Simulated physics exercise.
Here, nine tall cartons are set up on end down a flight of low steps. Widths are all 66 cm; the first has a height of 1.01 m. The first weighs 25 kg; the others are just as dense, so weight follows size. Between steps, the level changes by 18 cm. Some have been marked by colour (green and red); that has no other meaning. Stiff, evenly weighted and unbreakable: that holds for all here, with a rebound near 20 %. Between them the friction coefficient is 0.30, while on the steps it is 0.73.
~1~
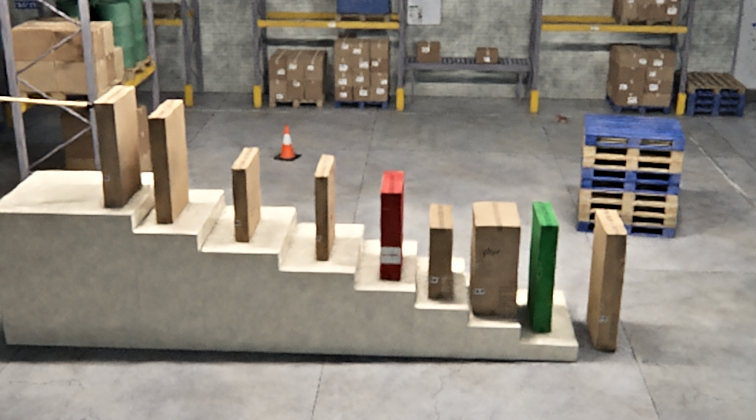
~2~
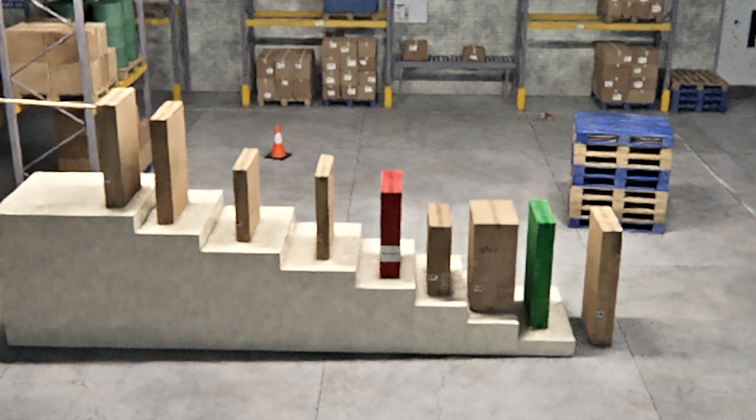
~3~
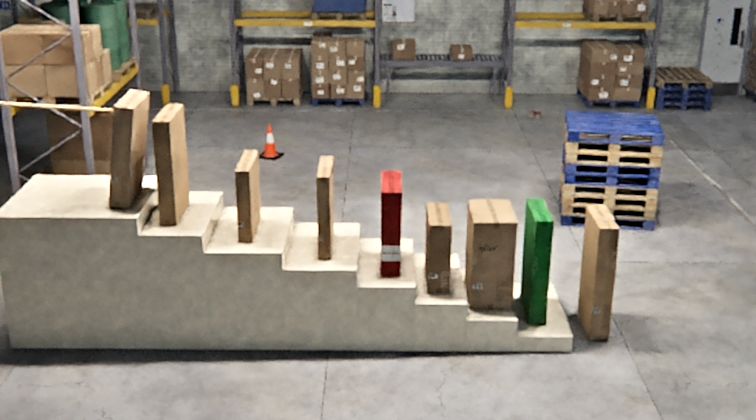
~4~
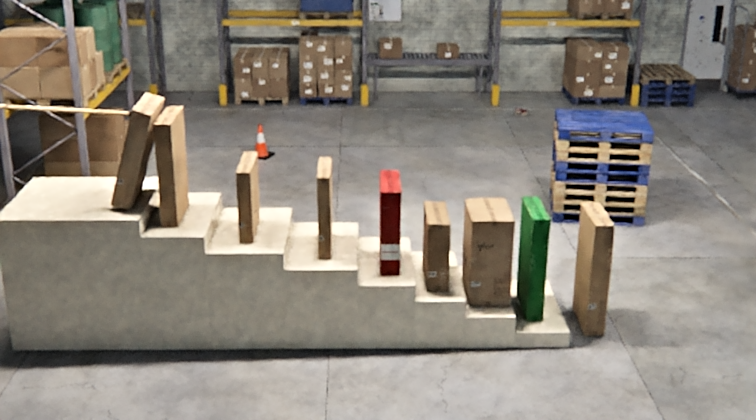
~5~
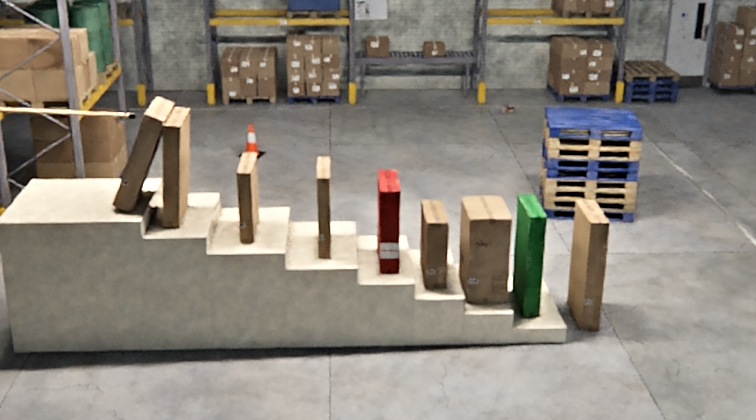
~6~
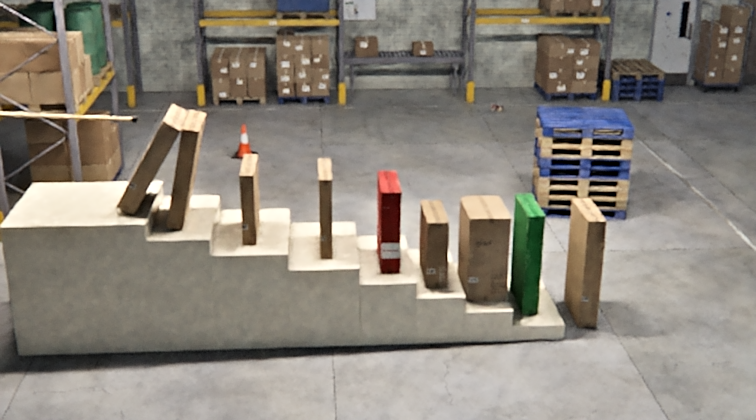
A thin pole pushed the tall carton at the top of the steps, which tilted right and leaned against the second, tilting it too, while the red and green ones below stayed upright.
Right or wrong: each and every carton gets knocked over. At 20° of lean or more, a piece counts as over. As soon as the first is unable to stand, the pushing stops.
Wrong, some stay up.
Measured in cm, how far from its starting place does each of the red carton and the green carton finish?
Moved: Red 30, green 0.
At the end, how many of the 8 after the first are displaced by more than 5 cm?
That comes to 6 in total.
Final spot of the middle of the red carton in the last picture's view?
About (421, 226).
Then, 0.32 s past the last view, 1 of the 8 other cartons over.
Then, 0.60 s past the last view, 2 of the 8 other cartons over.
Then, 1.06 s past the last view, 4 of the 8 other cartons over; red carton 27° from how it stood.
In the end, 5 of the 8 other cartons over; red carton 45° from how it stood; green carton unmoved. Three left standing. From the last view, middles, red carton near (421, 226), green carton near (527, 254).
